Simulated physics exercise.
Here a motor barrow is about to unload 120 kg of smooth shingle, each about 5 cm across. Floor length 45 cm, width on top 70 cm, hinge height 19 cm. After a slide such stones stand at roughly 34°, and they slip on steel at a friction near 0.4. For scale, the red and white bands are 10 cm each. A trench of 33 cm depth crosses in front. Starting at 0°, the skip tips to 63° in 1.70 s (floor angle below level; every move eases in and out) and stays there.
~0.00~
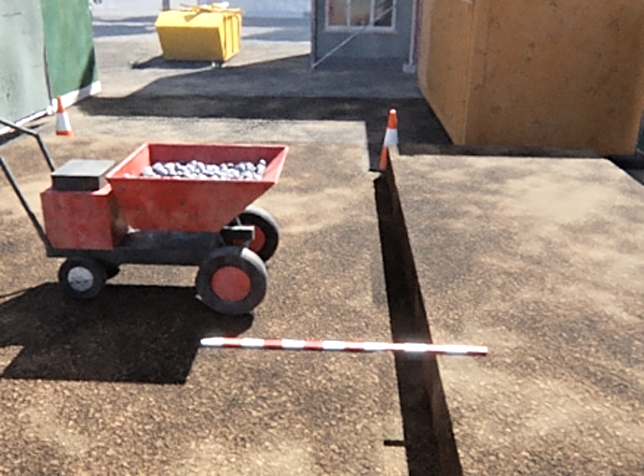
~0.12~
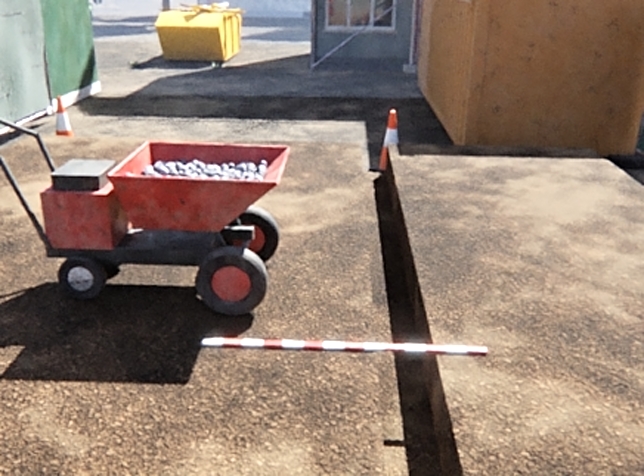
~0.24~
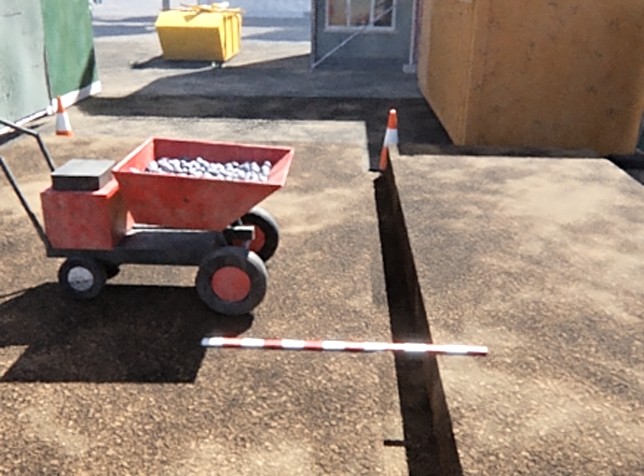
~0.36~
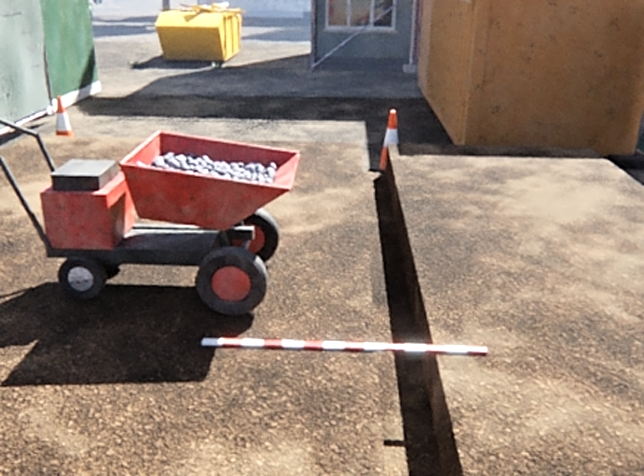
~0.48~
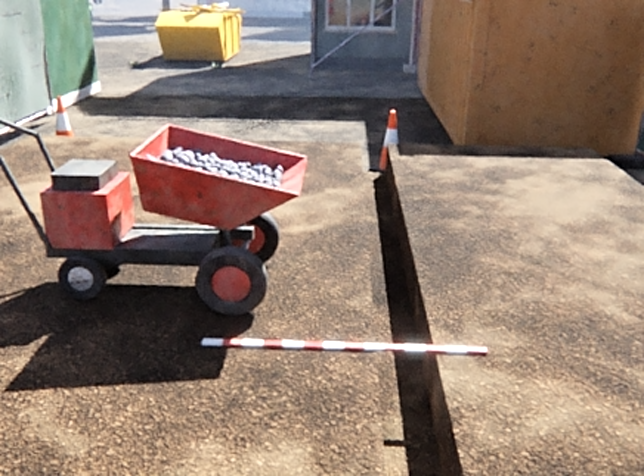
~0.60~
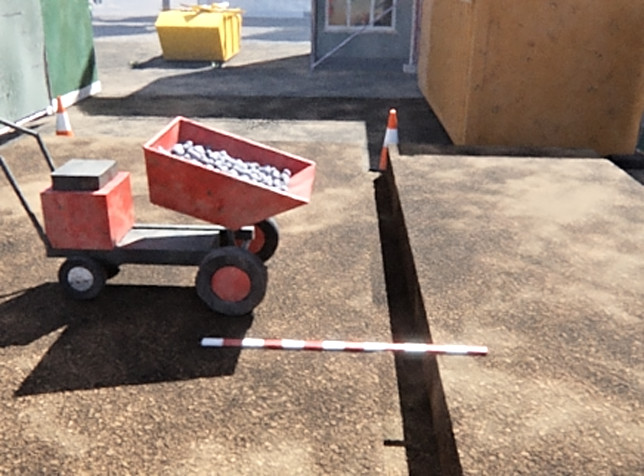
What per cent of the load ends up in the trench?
Some 97 per cent of it.
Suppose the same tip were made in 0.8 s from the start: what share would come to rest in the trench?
Then about 95 per cent.
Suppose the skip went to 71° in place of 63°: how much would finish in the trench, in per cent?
It would be near 95 per cent.
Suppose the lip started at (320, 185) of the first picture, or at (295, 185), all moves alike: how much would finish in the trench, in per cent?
First some 55, then 90 per cent.
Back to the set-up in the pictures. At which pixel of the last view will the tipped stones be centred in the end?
Near (395, 325).
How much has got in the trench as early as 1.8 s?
About 45 per cent by then.
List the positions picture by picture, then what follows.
In the first picture, lip at (275, 182), floor tilted 0°, highest stones at (195, 170).
In the second picture, the skip is at 1°, its lip at (277, 183); the top of the load is at (182, 169); the stones move at 0.1 m/s on average.
In the third picture, lip at (282, 186), floor tilted 3°, highest stones at (178, 166); the stones move at 0.2 m/s on average.
In the fourth picture, lip at (289, 189), floor tilted 7°, highest stones at (177, 162); the stones move at 0.3 m/s on average.
In the fifth picture, the skip is at 12°, its lip at (298, 195); the top of the load is at (179, 157); the stones move at 0.4 m/s on average.
In the sixth picture, the skip is at 18°, its lip at (308, 203); the top of the load is at (183, 151); the stones move at 0.4 m/s on average.
After 1.3 s the floor is at 53°; 100 % in the skip; the foremost stones are at (338, 234).
After 1.8 s the floor is at 63°; 46 % in the skip, 10 % short of the trench, 44 % in the trench; the foremost stones are at (416, 313).
After 2.2 s the floor is at 63°; 15 % in the skip, 9 % short of the trench, 76 % in the trench, 1 % past the trench; the foremost stones are at (437, 301).
After 4.1 s the floor is at 63°; 0 % in the skip, 2 % short of the trench, 97 % in the trench, 1 % past the trench; the foremost stones are at (441, 301).
